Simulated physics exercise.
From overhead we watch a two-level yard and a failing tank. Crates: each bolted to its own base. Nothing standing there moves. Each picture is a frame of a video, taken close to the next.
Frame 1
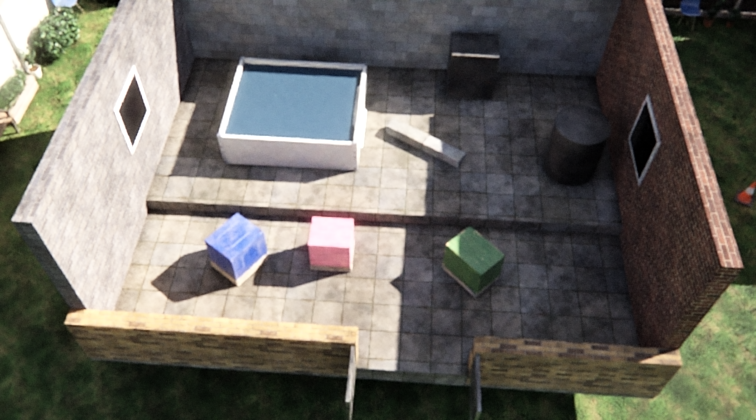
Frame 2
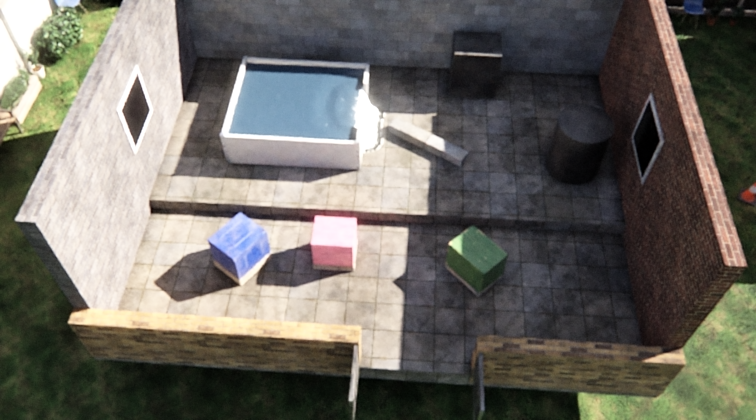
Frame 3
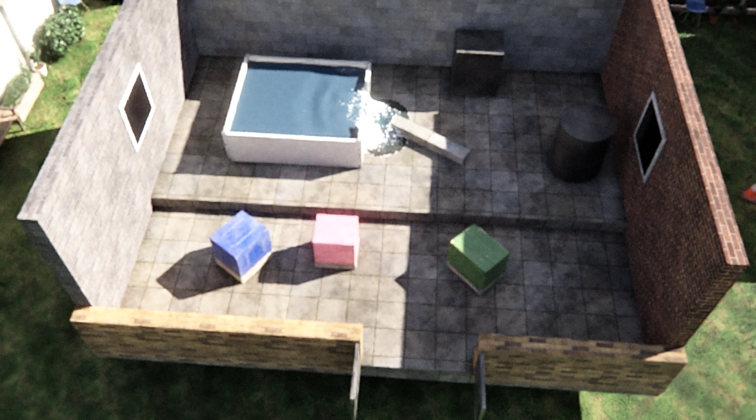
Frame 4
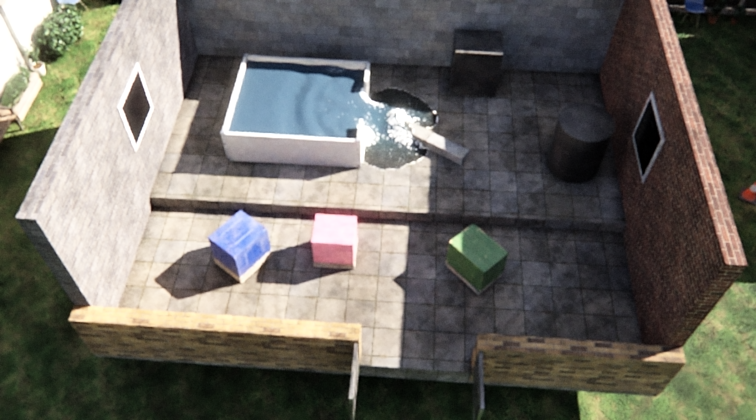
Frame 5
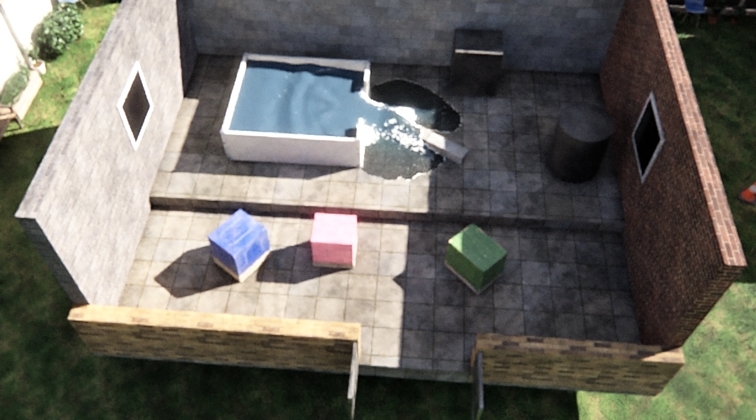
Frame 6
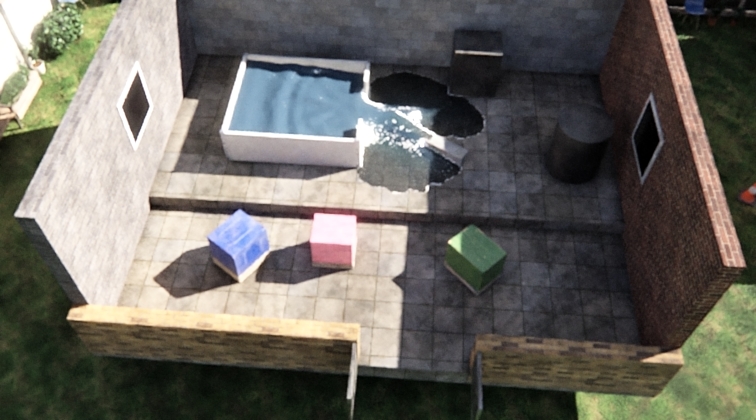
Water bursts through the right side of a white-walled open tank at the upper left of a two-level paved yard, seen from a high, nearly still overhead view. A pale plank, a dark box and a dark cylinder stand to its right, with blue, pink and green cubes on the lower level. The water foams out rightward, spreading around the plank in a widening dark pool.
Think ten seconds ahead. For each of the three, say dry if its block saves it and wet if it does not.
My prediction: The green crate ends up with water on it, the blue crate ends up clear of the water, the pink crate ends up clear of the water.
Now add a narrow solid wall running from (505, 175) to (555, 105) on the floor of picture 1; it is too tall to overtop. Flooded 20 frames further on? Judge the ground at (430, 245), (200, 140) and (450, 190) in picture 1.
Outcome by spot, in order - watered, unwatered, watered.
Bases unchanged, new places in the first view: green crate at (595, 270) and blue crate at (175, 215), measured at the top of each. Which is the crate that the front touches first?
That should be the green one.
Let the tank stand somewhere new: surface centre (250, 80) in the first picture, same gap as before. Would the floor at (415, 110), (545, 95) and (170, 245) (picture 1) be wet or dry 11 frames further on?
First drenched; next drenched; last unwetted.
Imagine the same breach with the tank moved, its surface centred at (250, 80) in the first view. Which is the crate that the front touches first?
Green-painted one.
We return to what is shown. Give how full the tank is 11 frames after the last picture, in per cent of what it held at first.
Roughly 62 per cent.
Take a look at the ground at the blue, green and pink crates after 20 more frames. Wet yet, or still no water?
Looking at blue, I'd say stays dry, at green got wet, and at pink got wet.
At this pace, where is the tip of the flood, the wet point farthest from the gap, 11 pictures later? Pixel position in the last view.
The front should reach about (581, 310).
A moment on, water covers 20 % of the floor; the green crate water round its plinth, the blue crate not reached, the pink crate not reached.
Next, water covers 40 % of the floor; the green crate water round its plinth, the blue crate not reached, the pink crate not reached.
Then, water covers 55 % of the floor; the green crate water round its plinth, the blue crate not reached, the pink crate water round its plinth.
Later, water covers 70 % of the floor; the green crate water round its plinth, the blue crate not reached, the pink crate water round its plinth.
In the end, water covers 90 % of the floor; the green crate was topped, the blue crate stayed above the water, the pink crate stayed above the water.
